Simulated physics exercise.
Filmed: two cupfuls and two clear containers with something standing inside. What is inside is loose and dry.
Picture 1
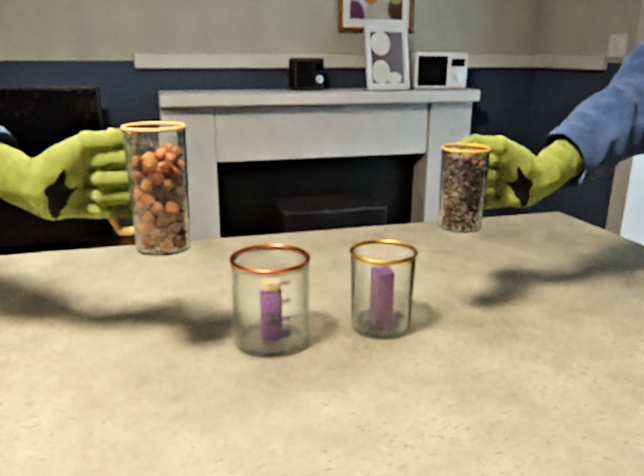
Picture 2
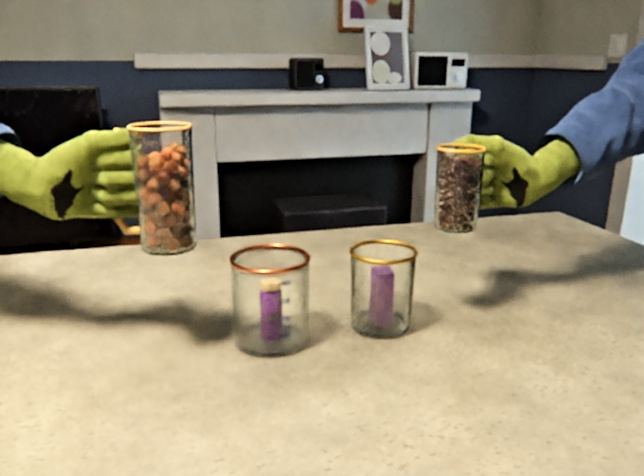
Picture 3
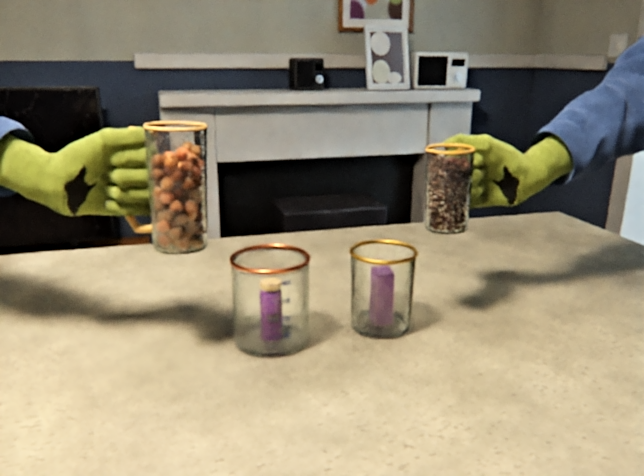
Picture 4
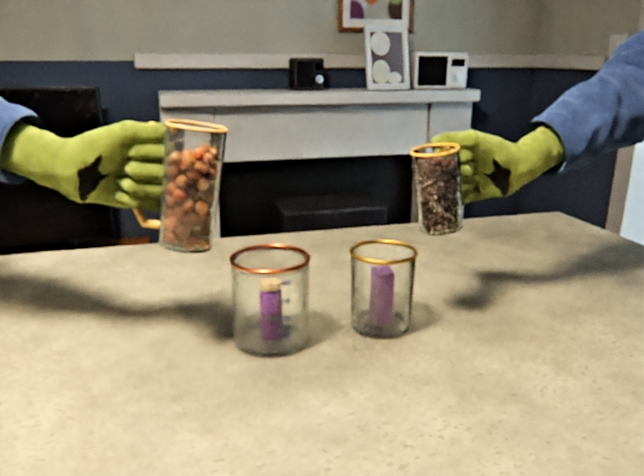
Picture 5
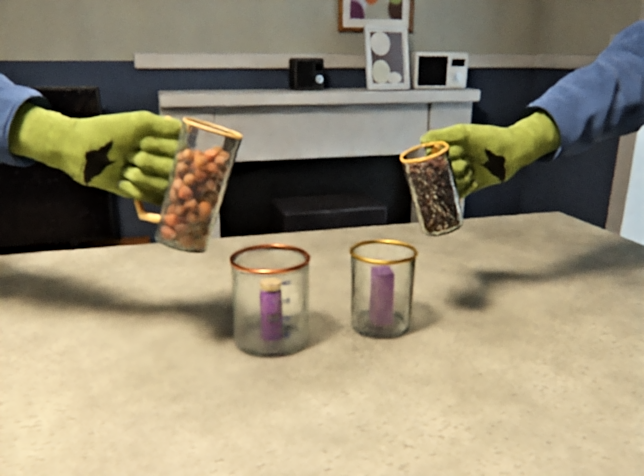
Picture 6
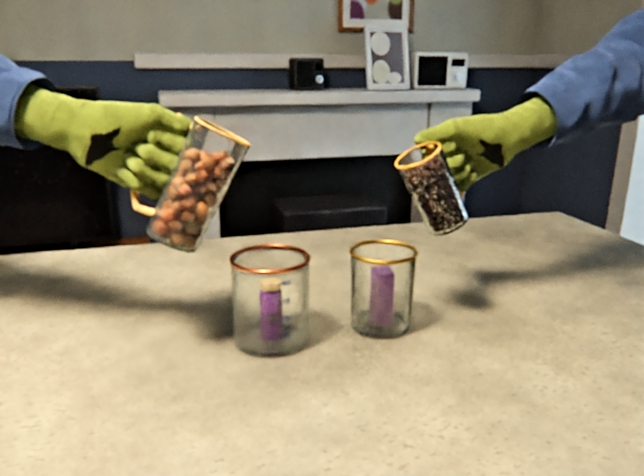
Two green-gloved hands moving cups of brown nuts and small dark berries inward, then tilting them above glasses holding purple objects.
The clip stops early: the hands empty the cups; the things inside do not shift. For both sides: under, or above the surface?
The one on the left peeks out, and the one on the right peeks out.
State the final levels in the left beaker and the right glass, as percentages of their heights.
50 % on the left and 55 % on the right.
Then, 0.54 s on from there, left beaker empty, all of its cupful still in the cup; right glass empty, all of its cupful still in the cup.
Then, 1.02 s on from there, left beaker nearly empty, the bulk of its cupful still in the cup; right glass nearly empty, near two thirds of its cupful still in the cup.
Then, 1.42 s on from there, left beaker half full, none of its cupful still in the cup; right glass half full, none of its cupful still in the cup.
In the end, left beaker half full (surface near (271, 297)), one piece on the counter; right glass half full (surface near (382, 283)), nothing beside it; the left thing is still showing; the right thing is still showing.
